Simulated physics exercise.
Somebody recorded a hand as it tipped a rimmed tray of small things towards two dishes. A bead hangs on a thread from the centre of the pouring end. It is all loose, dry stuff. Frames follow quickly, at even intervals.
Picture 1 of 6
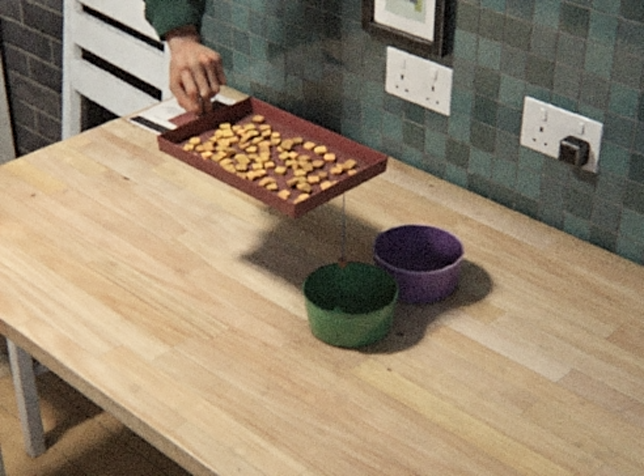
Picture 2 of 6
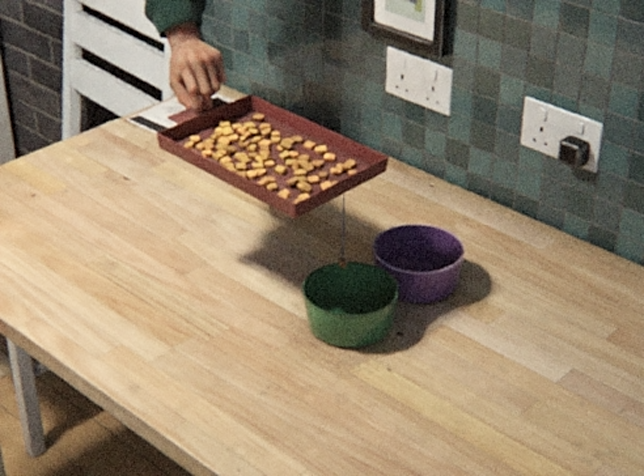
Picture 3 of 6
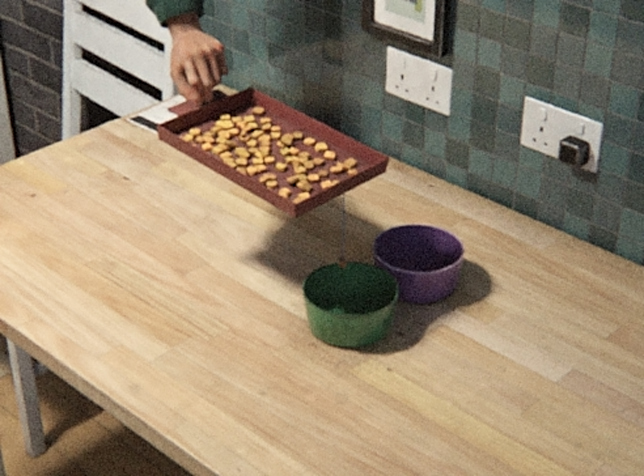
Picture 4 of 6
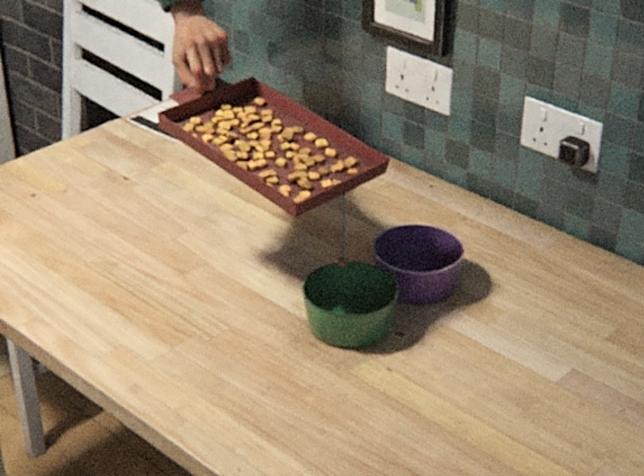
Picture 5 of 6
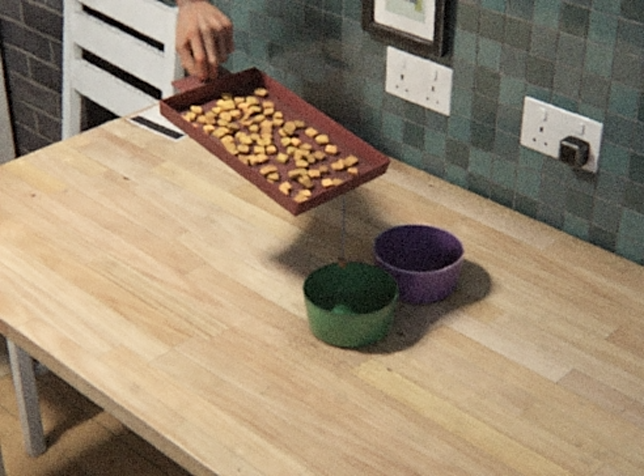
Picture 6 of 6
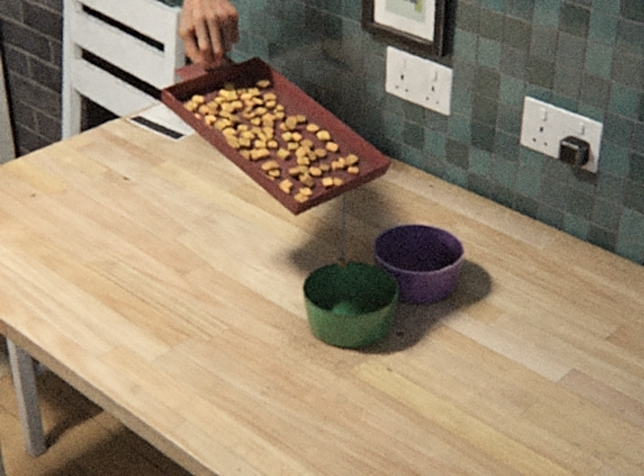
To begin with, a hand holds a red rimmed tray scattered with small golden-brown pieces, its near end level above a green bowl and a purple bowl on a wooden table. The hand then gradually raises the back of the tray, and the tray tilts more steeply, its right corner dipping lowest.
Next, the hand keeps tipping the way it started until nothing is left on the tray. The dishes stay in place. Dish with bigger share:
Looks to me like the dish on the left ends up with more.
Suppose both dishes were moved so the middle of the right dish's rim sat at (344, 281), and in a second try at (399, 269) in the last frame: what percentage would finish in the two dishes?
It would be roughly 40 per cent in the first placement and roughly 90 per cent in the second.
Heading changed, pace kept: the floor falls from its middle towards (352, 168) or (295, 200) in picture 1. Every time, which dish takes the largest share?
Try 1: The right-side dish; try 2: The left-side dish.
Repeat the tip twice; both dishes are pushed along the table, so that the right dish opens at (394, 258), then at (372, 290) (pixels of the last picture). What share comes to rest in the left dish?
It comes to near 20 per cent the first time and near 0 per cent the second time.
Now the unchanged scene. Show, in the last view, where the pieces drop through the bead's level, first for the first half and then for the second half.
First roughly (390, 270), then roughly (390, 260).
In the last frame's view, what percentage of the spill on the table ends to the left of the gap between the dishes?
It comes to about 0 percent.
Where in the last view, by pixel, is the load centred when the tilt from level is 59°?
Near (342, 158).
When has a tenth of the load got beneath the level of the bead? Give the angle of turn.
Somewhere near 110°.
Soon, tray tipped steeply; nearly all on the tray; a stray few in the air.
A while on, tray tipped right over; nearly all on the tray; a small part in the right dish.
Towards the end, tray tipped past a quarter turn; about half in the left dish; about a quarter in the right dish; about a quarter outside both.
Finally, tray tipped past a quarter turn; about half in the left dish; about a quarter in the right dish; about a quarter outside both.
